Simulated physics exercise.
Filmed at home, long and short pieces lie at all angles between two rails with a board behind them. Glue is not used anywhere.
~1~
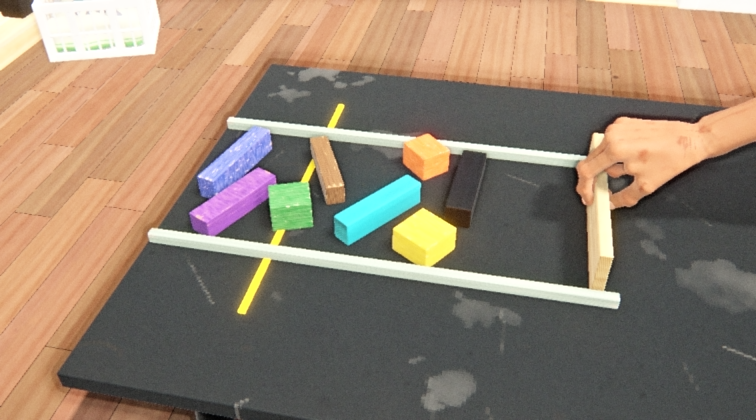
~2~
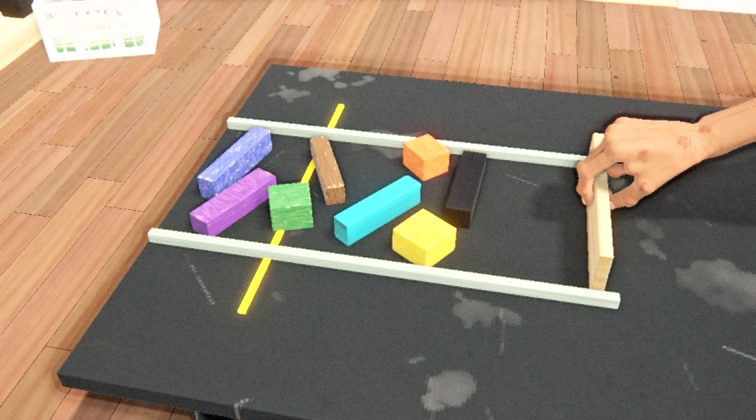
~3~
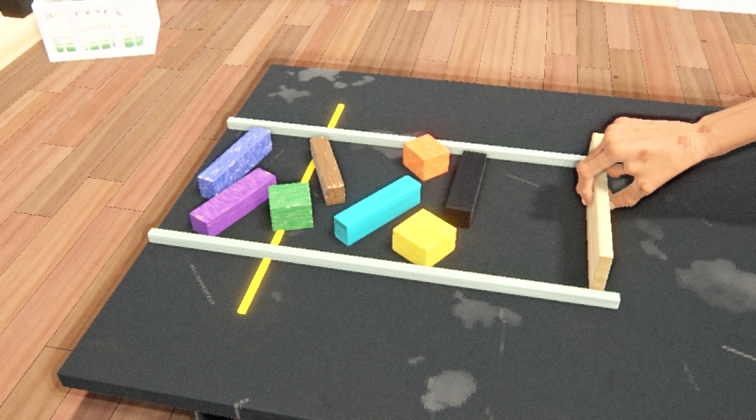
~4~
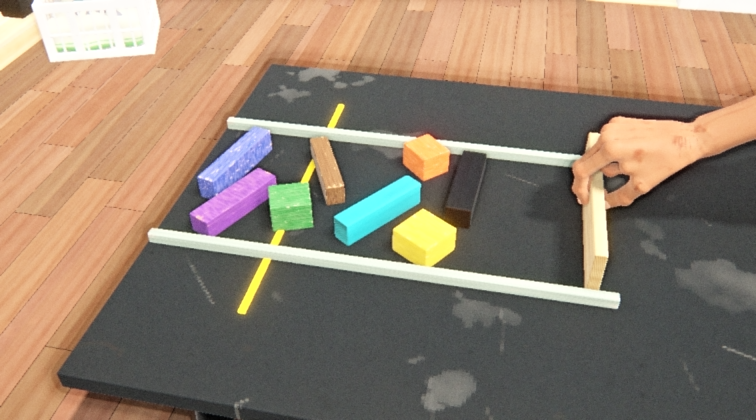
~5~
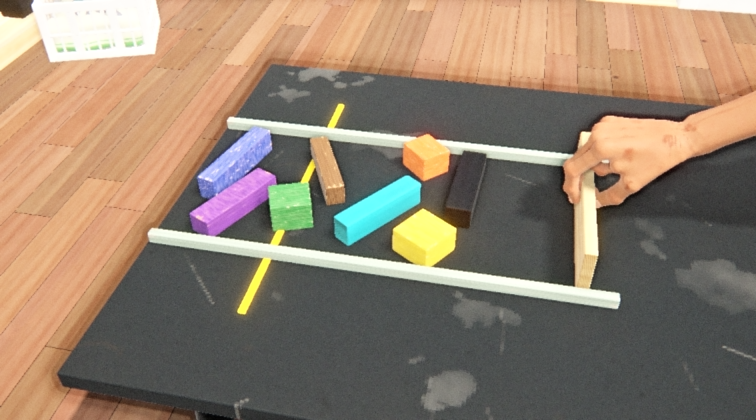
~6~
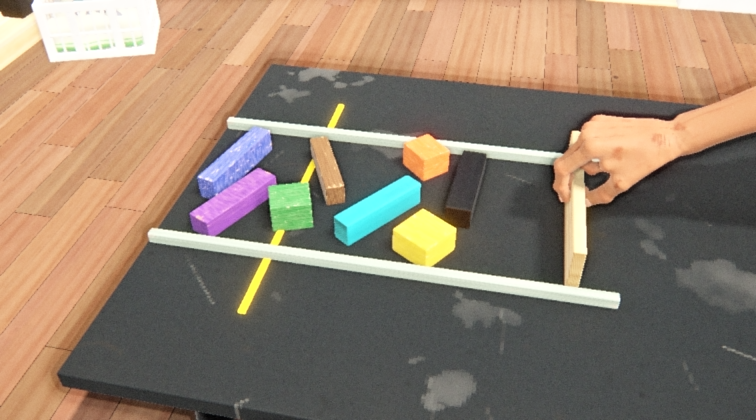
A hand sliding a wooden board slightly left between two pale rails, while the scattered coloured blocks and sticks stay still.
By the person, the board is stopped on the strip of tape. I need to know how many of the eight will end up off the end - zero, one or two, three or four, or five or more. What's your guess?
Dropped: Not a single one.
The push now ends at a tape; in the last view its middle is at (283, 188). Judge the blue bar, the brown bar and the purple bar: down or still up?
OK, so the blue bar comes off, the brown bar stays where it is, and the purple bar? It comes off.
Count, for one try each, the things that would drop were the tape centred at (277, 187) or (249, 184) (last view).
Down on the floor: 2 and 4.
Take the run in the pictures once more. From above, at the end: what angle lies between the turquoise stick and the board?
I'd estimate about 15 degrees.
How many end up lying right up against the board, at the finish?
2 end up touching it.
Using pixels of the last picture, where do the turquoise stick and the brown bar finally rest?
Final centres, first then second: (248, 193), (250, 158).
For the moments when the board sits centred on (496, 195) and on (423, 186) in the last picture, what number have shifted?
That makes 0 at the first spot and 4 at the second.
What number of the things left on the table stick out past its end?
I'd put it at 2.
Soon after, none off yet; blue bar at rest near (237, 162); purple bar at rest near (235, 202); green block at rest near (291, 207).
At rest, the number that fall off is zero.
